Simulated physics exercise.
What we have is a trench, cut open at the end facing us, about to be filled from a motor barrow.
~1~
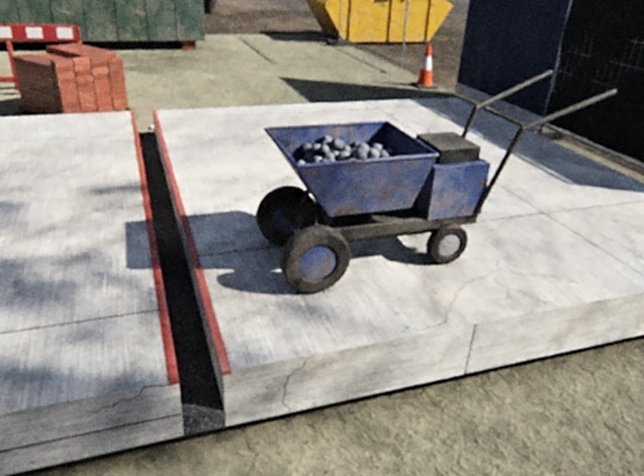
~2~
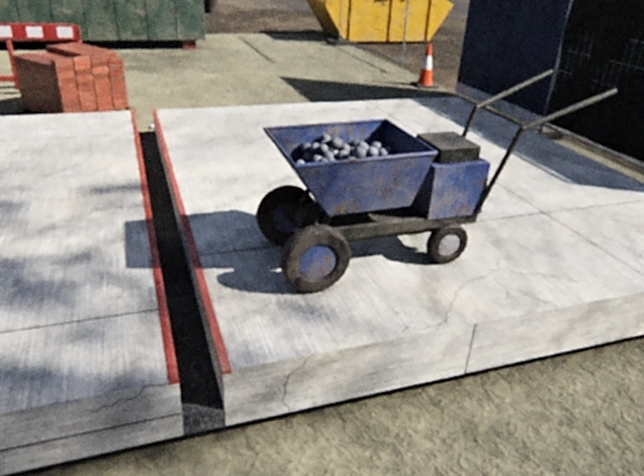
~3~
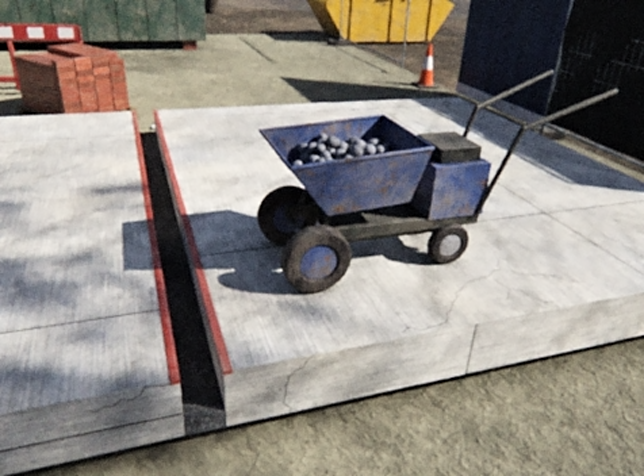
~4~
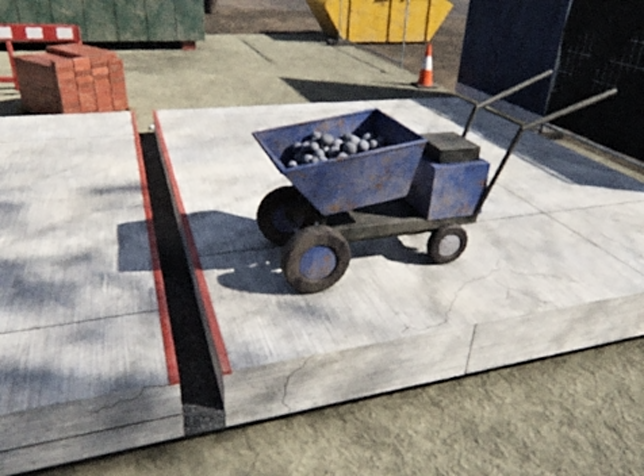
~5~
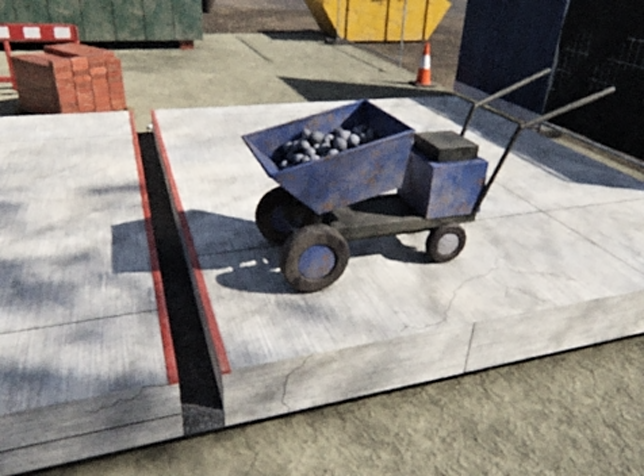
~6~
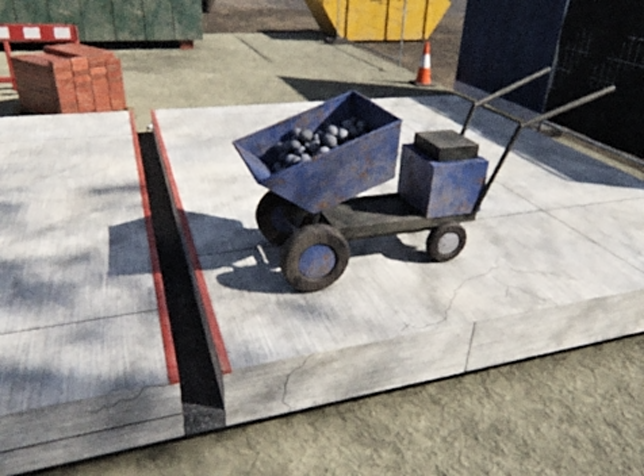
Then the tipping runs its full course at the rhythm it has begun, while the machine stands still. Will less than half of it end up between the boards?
Exceeds half.
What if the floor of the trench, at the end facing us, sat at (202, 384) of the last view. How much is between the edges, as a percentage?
That would give roughly 40 percent.
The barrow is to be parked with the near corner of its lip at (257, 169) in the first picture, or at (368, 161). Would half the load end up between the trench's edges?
The first place leaves the lesser portion between the edges, the second place the lesser portion.
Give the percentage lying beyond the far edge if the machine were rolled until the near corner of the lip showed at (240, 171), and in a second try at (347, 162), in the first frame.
First some 80, then 0 per cent.
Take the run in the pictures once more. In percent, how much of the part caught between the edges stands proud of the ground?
15 per cent, near enough.
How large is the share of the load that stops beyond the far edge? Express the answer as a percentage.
My estimate is close to 15 in a hundred.
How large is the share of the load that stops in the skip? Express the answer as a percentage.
0 per cent, roughly.
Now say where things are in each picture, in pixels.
Lip of the skip at (297, 166), level; top of the load at (344, 157), round cobbles; first edge of the trench at (216, 331); far edge at (168, 339), the trench under half as wide as the skip, and about as deep as wide, in the first frame.
Lip of the skip at (295, 166), level; top of the load at (343, 156), in the second frame.
Lip of the skip at (290, 169), tipped barely; top of the load at (354, 157), in the third frame.
Lip of the skip at (282, 172), tipped a little; top of the load at (348, 153), in the fourth frame.
Lip of the skip at (270, 176), tipped a little; top of the load at (351, 147), in the fifth frame.
Lip of the skip at (259, 183), tipped clearly; top of the load at (342, 141); first edge of the trench at (216, 330); far edge at (167, 339), in the sixth frame.
Soon, skip tipped steeply; all in the skip.
A while on, skip tipped right over; most in the skip; a small part in or heaped over the trench; a stray few beyond it; a stray few falling.
Towards the end, skip tipped right over; a small part in the skip; a stray few short of the trench; about two thirds in or heaped over the trench; a small part beyond it.
Finally, skip tipped right over; a stray few in the skip; a small part short of the trench; most in or heaped over the trench; a small part beyond it.
